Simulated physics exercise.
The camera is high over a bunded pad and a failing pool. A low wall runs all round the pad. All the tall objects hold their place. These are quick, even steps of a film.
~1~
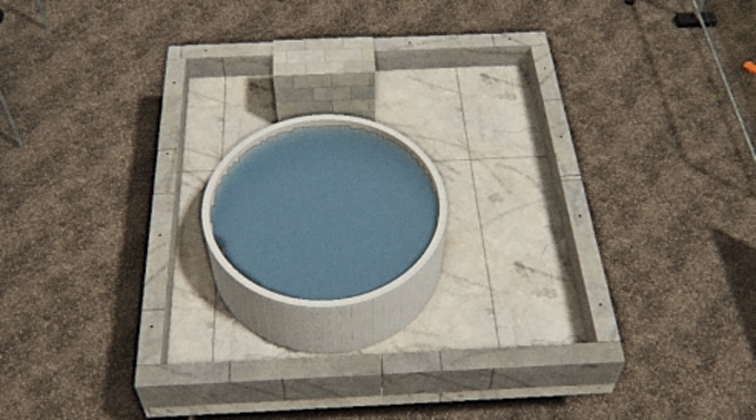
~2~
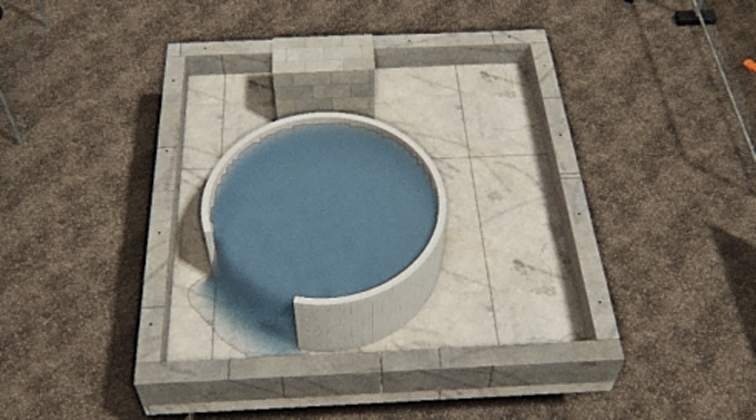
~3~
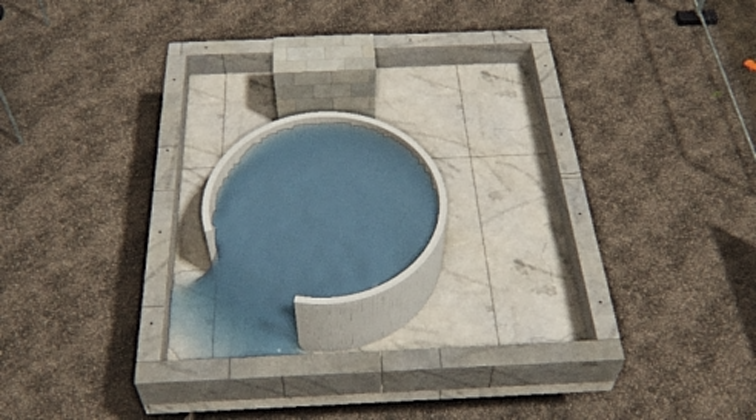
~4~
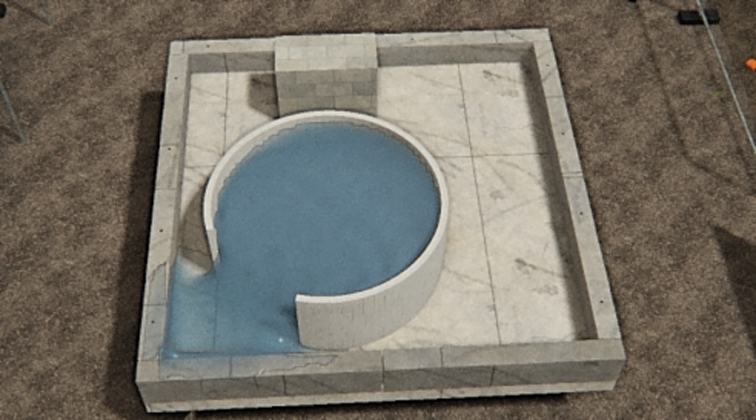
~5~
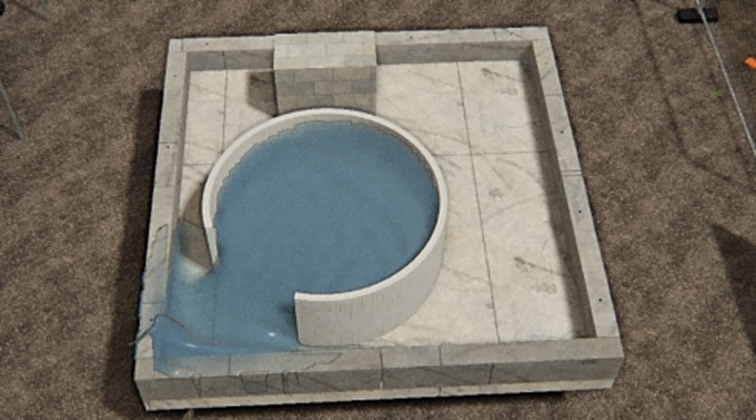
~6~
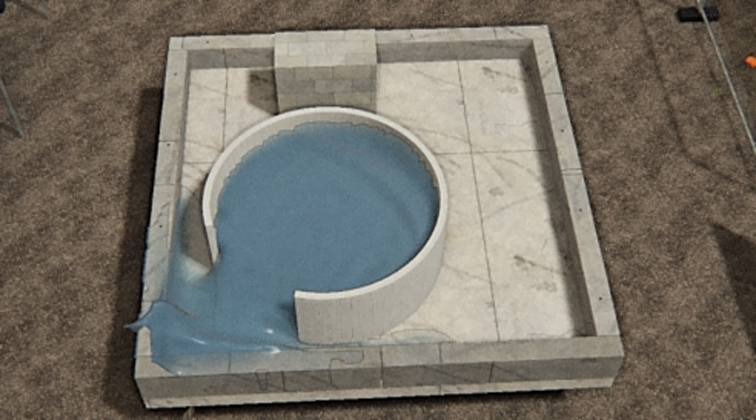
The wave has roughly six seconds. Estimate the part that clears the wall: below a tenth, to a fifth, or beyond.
Over the wall goes above a fifth.
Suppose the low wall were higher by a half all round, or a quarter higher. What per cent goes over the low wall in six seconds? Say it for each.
About 8 and 16 per cent.
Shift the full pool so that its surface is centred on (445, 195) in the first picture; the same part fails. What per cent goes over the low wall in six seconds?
Some 16 per cent.
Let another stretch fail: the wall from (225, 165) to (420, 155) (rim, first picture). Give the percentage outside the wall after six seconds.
Roughly 10 per cent.
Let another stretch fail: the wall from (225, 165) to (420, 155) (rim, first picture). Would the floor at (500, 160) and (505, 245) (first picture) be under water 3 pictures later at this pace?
One after the other: Flooded, not flooded.
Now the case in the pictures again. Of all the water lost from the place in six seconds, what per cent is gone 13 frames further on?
Close to 90 %.
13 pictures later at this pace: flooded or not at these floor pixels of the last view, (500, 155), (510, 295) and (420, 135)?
As listed: Clear, covered, not flooded.
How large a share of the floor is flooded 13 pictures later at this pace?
Roughly 55 per cent.
A moment on, water covers 25 % of the floor; the low wall has let 5 % over.
Next, water covers 35 % of the floor; the low wall has let 10 % over.
Then, water covers 50 % of the floor; the low wall has let 21 % over.
Later, water covers 75 % of the floor; the low wall has let 23 % over.
In the end, water covers 80 % of the floor; the low wall has let 23 % over.
